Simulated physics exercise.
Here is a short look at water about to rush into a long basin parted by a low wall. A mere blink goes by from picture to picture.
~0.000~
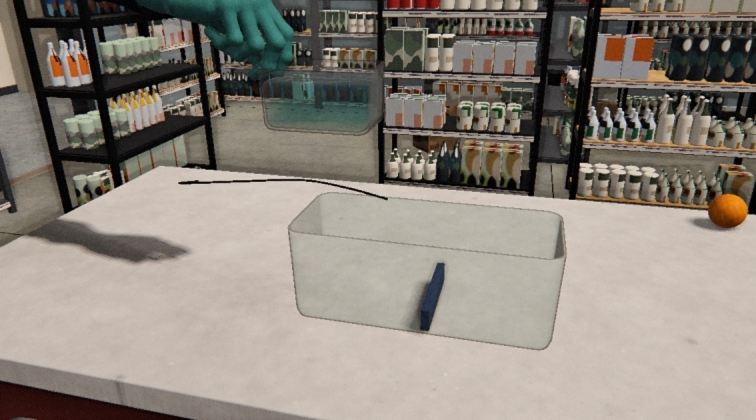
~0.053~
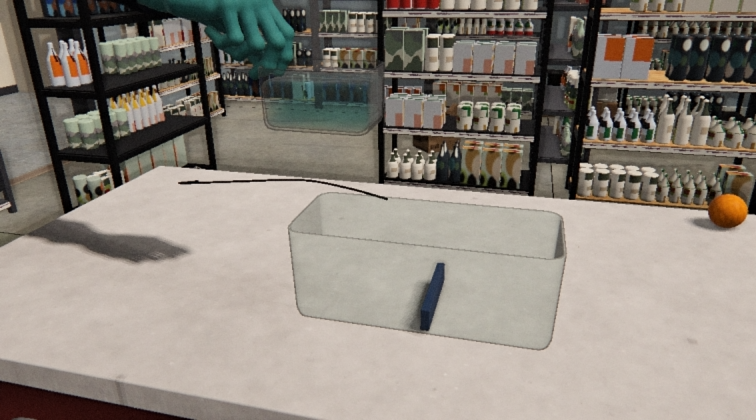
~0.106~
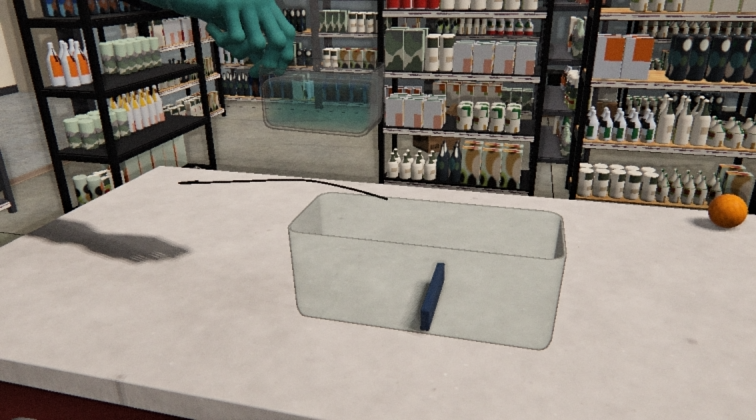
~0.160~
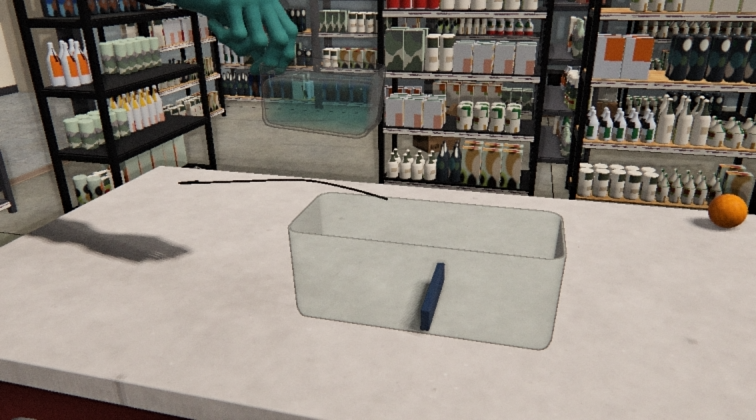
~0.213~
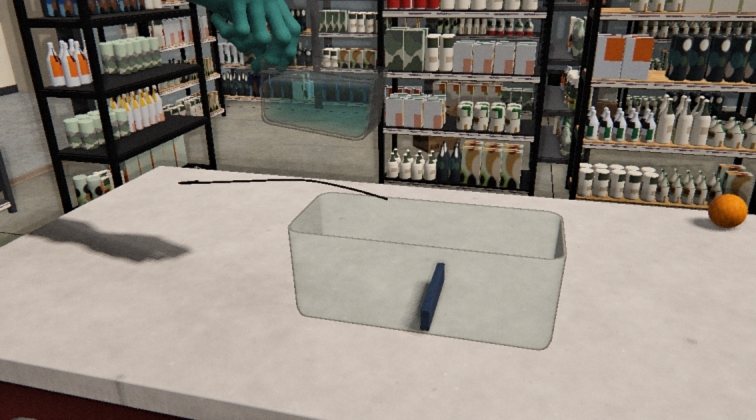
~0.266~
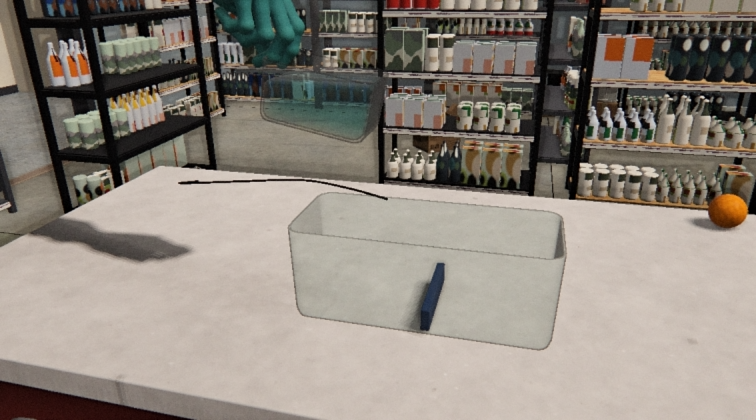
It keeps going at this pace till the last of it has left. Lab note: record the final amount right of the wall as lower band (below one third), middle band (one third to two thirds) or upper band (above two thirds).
No lower than a third, no higher than two thirds.
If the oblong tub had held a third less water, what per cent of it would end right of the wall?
Roughly 30 in a hundred.
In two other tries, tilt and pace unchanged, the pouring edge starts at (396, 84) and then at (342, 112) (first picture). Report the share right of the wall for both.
It comes out at around 65 percent and then around 15 percent.
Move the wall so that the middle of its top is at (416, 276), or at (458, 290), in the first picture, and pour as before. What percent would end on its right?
I'd expect near 70 percent the first time and near 20 percent the next.
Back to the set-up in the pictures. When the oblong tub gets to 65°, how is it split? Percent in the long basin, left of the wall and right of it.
On the left 5 per cent, on the right 10 per cent.
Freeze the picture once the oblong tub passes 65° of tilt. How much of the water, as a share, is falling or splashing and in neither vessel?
Roughly 35 %.
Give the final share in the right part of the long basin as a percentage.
Close to 55 per cent.
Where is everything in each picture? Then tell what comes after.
The first frame shows tilt 0°; pouring edge (377, 68); surface from (276, 77) to (376, 81); the long basin's rim runs from (305, 211) to (563, 236); the wall's top is at (434, 286).
The second frame shows tilt 0°; pouring edge (377, 69); surface from (276, 77) to (376, 81).
The third frame shows tilt 2°; pouring edge (378, 70); surface from (276, 76) to (377, 81).
The fourth frame shows tilt 4°; pouring edge (379, 73); surface from (277, 76) to (378, 82).
The fifth frame shows tilt 7°; pouring edge (380, 76); surface from (277, 76) to (379, 82).
The sixth frame shows tilt 11°; pouring edge (381, 80); surface from (278, 76) to (380, 82).
A moment on, the oblong tub is tipped part way and 52 per cent is still to pour, 4 is left of the wall and 9 right of it.
Next, the oblong tub is tipped right over and 10 per cent is still to pour, 25 is left of the wall and 57 right of it.
Then the oblong tub is tipped right over and 0 per cent is still to pour, 41 is left of the wall and 57 right of it.
Later the oblong tub is tipped right over and 0 per cent is still to pour, 42 is left of the wall and 56 right of it.
At rest 42 per cent lies left of the wall, 56 right of it and 1 outside.
